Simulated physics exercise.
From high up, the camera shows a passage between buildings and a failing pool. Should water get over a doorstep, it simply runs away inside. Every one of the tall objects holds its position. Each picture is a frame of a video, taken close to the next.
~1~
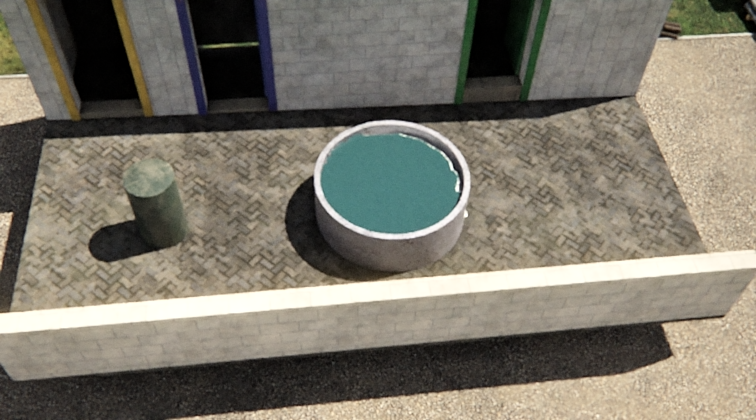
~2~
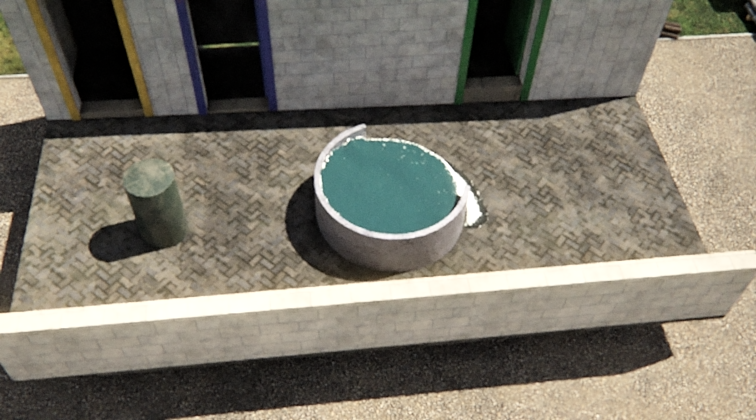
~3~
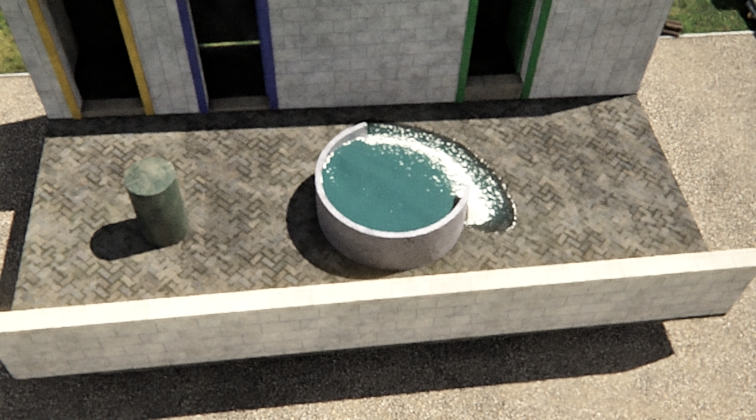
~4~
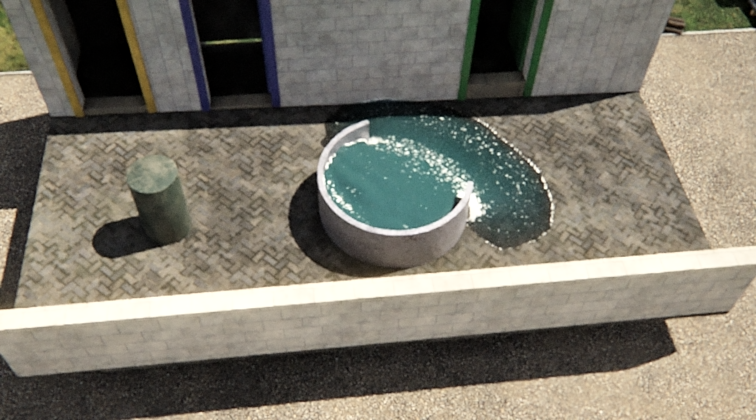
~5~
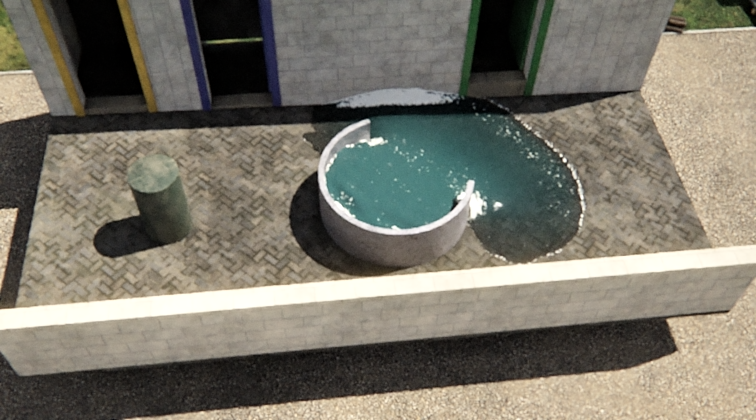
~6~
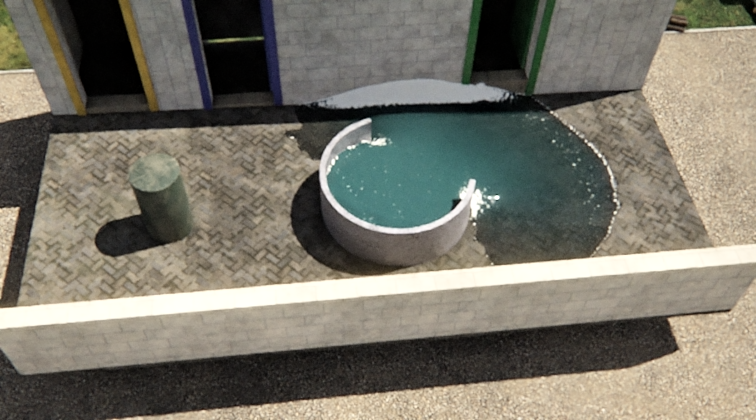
Teal water pouring from the broken far side of a round tank, spreading right across a paved, walled yard beside coloured doorways.
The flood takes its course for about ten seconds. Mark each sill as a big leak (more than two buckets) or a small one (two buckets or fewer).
Green door: Small; blue door: Small; yellow door: Small.
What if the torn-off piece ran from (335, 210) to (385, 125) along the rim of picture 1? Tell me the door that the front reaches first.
Go with the blue-painted one.
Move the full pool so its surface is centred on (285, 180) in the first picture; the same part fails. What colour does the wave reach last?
The yellow one comes last.
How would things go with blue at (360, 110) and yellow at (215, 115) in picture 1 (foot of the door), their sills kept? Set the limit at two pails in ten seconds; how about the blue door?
Blue: Exceeds the limit.
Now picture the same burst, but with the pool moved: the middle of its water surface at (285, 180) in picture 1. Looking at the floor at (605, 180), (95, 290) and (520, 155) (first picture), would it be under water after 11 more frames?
Result: Inundated; spared; inundated.
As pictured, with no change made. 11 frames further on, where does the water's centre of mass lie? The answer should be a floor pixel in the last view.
That comes out near (467, 156).
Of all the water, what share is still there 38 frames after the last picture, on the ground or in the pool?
Estimate: 28 %.
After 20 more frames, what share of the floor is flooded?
Near 50 in a hundred.
A moment on, water covers 40 % of the floor; the green door wet at the sill, nothing in, the blue door wet at the sill, nothing in, the yellow door not reached.
Next, water covers 45 % of the floor; the green door wet at the sill, nothing in, the blue door wet at the sill, nothing in, the yellow door not reached.
Then, water covers 50 % of the floor; the green door wet at the sill, nothing in, the blue door wet at the sill, nothing in, the yellow door wet at the sill, nothing in.
Later, water covers 45 % of the floor; the green door wet at the sill, nothing in, the blue door wet at the sill, nothing in, the yellow door wet at the sill, nothing in.
In the end, water covers 30 % of the floor; the green door wet at the sill, nothing in, the blue door wet at the sill, nothing in, the yellow door wet at the sill, nothing in.
